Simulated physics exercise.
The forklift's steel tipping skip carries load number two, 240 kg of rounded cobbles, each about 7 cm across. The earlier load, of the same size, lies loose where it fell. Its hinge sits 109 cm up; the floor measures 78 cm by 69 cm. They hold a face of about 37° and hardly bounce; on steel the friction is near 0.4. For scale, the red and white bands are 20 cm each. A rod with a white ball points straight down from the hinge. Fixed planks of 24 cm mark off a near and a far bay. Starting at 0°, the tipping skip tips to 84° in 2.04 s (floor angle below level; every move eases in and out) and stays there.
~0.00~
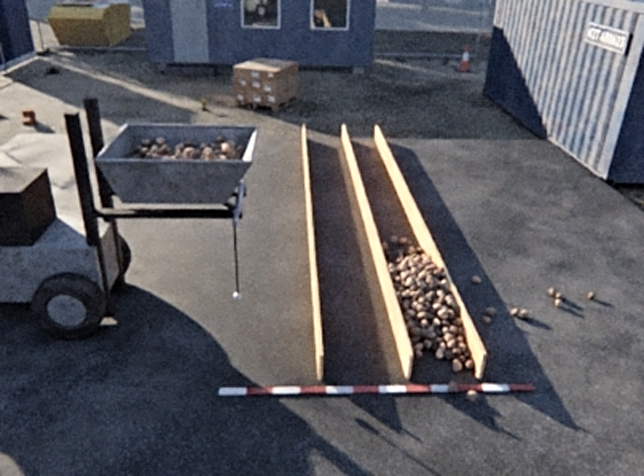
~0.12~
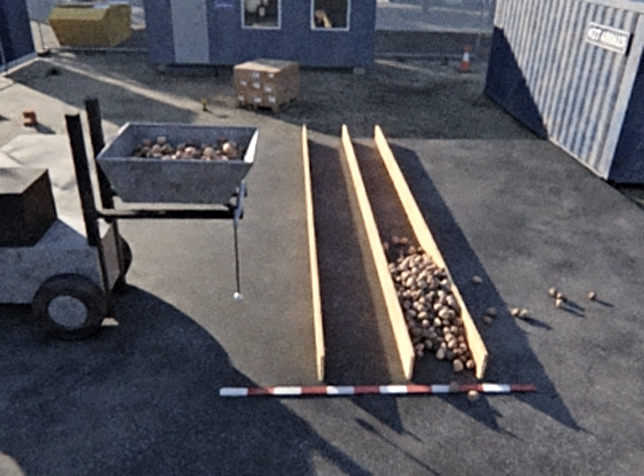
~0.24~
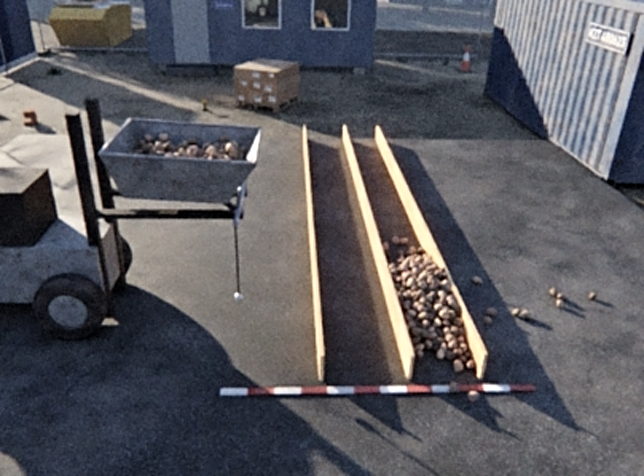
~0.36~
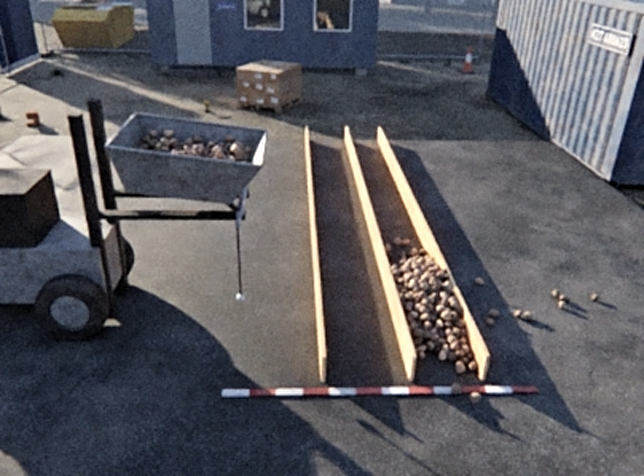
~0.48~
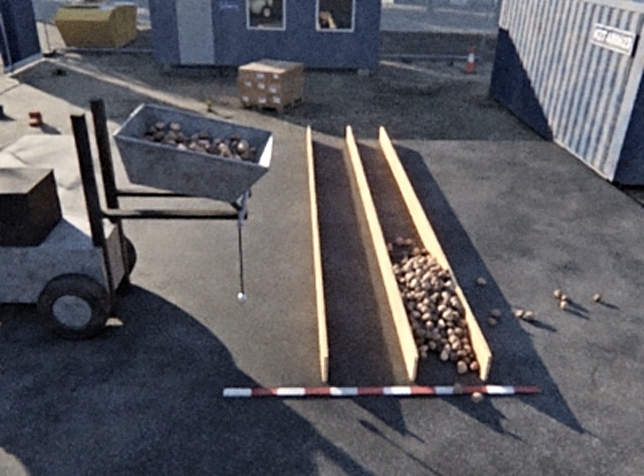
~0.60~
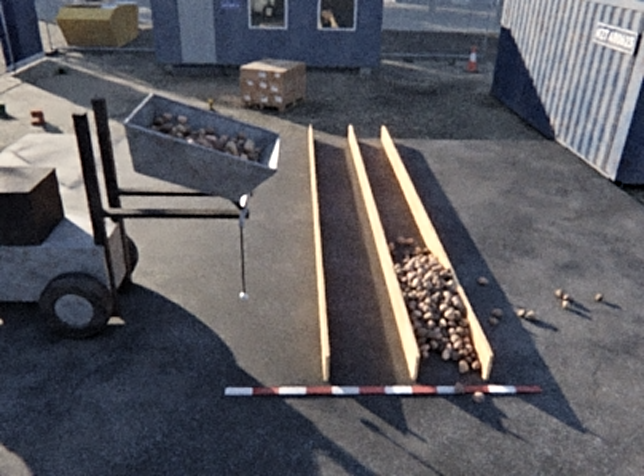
In the video, a forklift on the left holds up a grey metal skip of brown stones, which slowly tilts downward to the right, while a loose pile of similar stones lies still between wooden boards on the ground.
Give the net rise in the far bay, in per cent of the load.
Close to 0 parts in a hundred.
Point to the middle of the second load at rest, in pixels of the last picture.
Around (362, 298).
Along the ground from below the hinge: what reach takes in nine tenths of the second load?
Roughly 130 cm ahead of it.
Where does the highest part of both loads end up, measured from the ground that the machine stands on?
About 30 cm above it.
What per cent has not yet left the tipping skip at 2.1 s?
It holds some 35 per cent.
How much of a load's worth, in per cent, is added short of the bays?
Some 0 per cent of a load.
After 1.5 s the floor is at 71°; in per cent of one load, 99 in the tipping skip, 1 short of the bays, 98 in the far bay, 2 past the last board; the foremost stones are at (541, 302).
After 2.1 s the floor is at 84°; in per cent of one load, 35 in the tipping skip, 6 short of the bays, 59 in the near bay, 98 in the far bay, 2 past the last board; the foremost stones are at (541, 302).
After 2.5 s the floor is at 84°; in per cent of one load, 9 in the tipping skip, 4 short of the bays, 87 in the near bay, 98 in the far bay, 2 past the last board; the foremost stones are at (541, 302).
After 4.9 s the floor is at 84°; in per cent of one load, 0 in the tipping skip, 100 in the near bay, 98 in the far bay, 2 past the last board; the foremost stones are at (541, 302). Net gain in the far bay, 0.
